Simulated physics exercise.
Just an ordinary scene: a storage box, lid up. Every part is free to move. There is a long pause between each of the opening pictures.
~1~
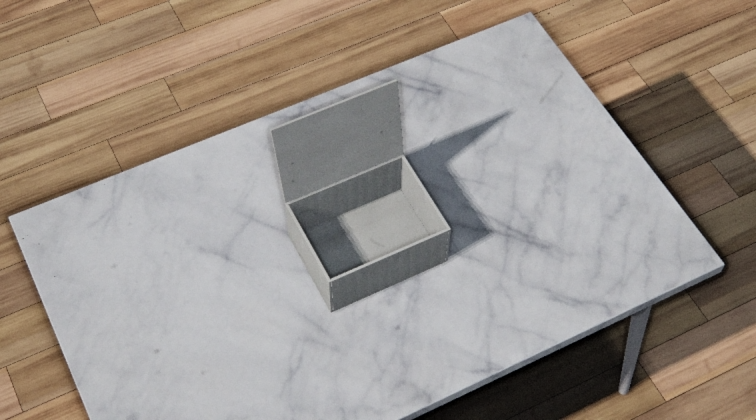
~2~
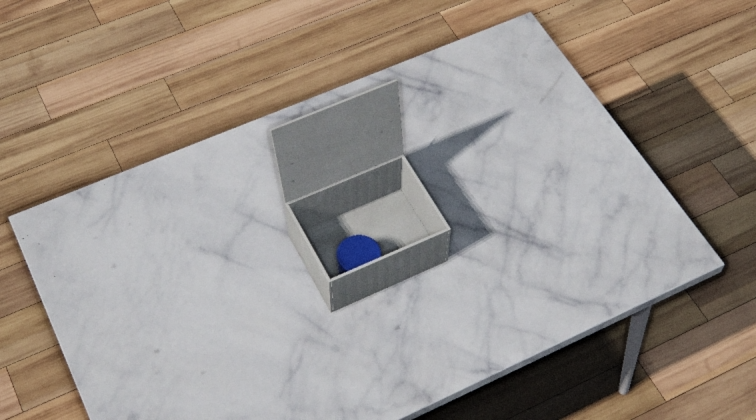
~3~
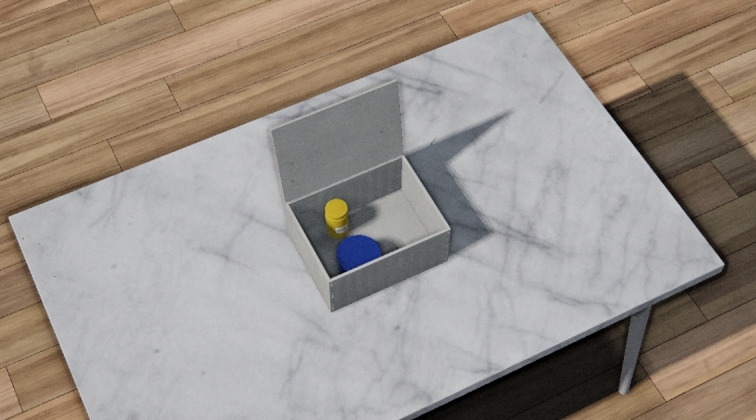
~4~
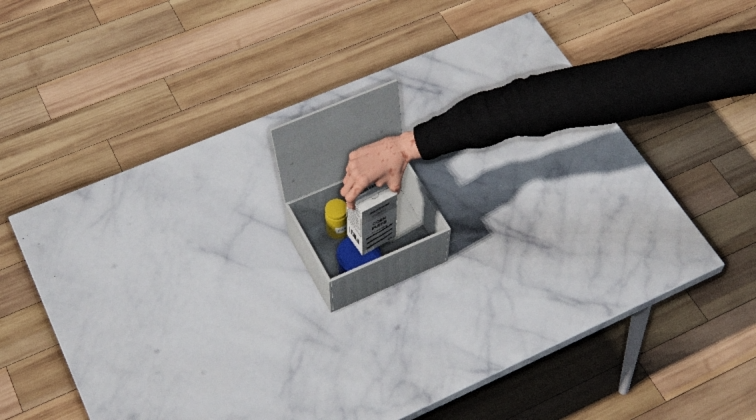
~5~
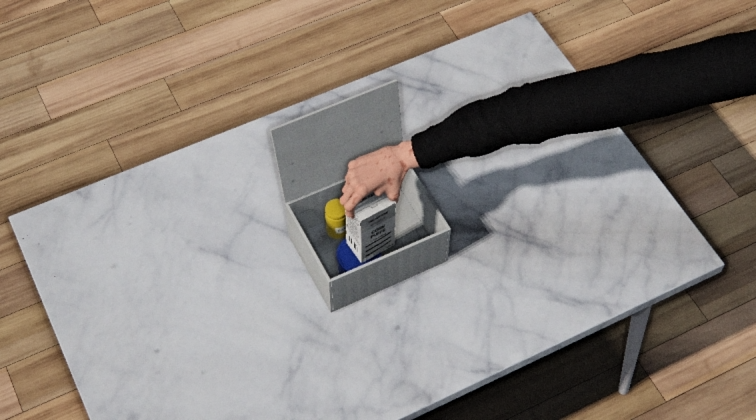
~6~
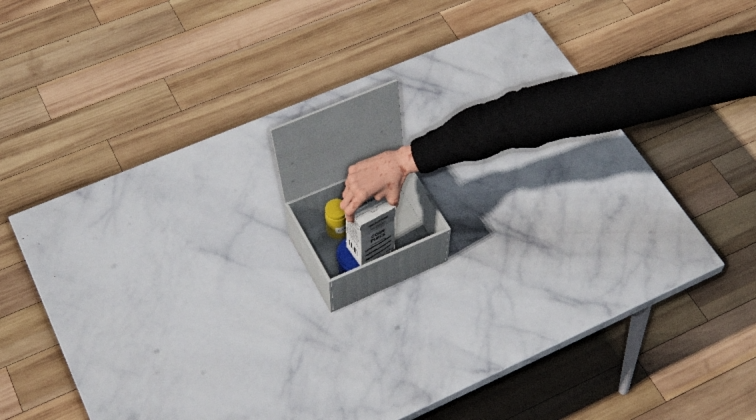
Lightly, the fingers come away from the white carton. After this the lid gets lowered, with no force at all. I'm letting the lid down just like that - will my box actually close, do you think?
No, it won't close.
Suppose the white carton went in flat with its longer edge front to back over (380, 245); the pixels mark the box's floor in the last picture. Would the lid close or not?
The lid goes all the way down.
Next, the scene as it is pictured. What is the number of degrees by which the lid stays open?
The answer is about 45 degrees.
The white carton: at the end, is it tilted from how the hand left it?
Observation: The white carton keeps the set orientation.
Then, 1.30 s on from there, lid 82° above the rim.
Then, 1.60 s on from there, lid 58° above the rim.
In the end, lid 43° above the rim; all 3 unmoved. At the end, from the last picture's camera, white carton near (371, 228).
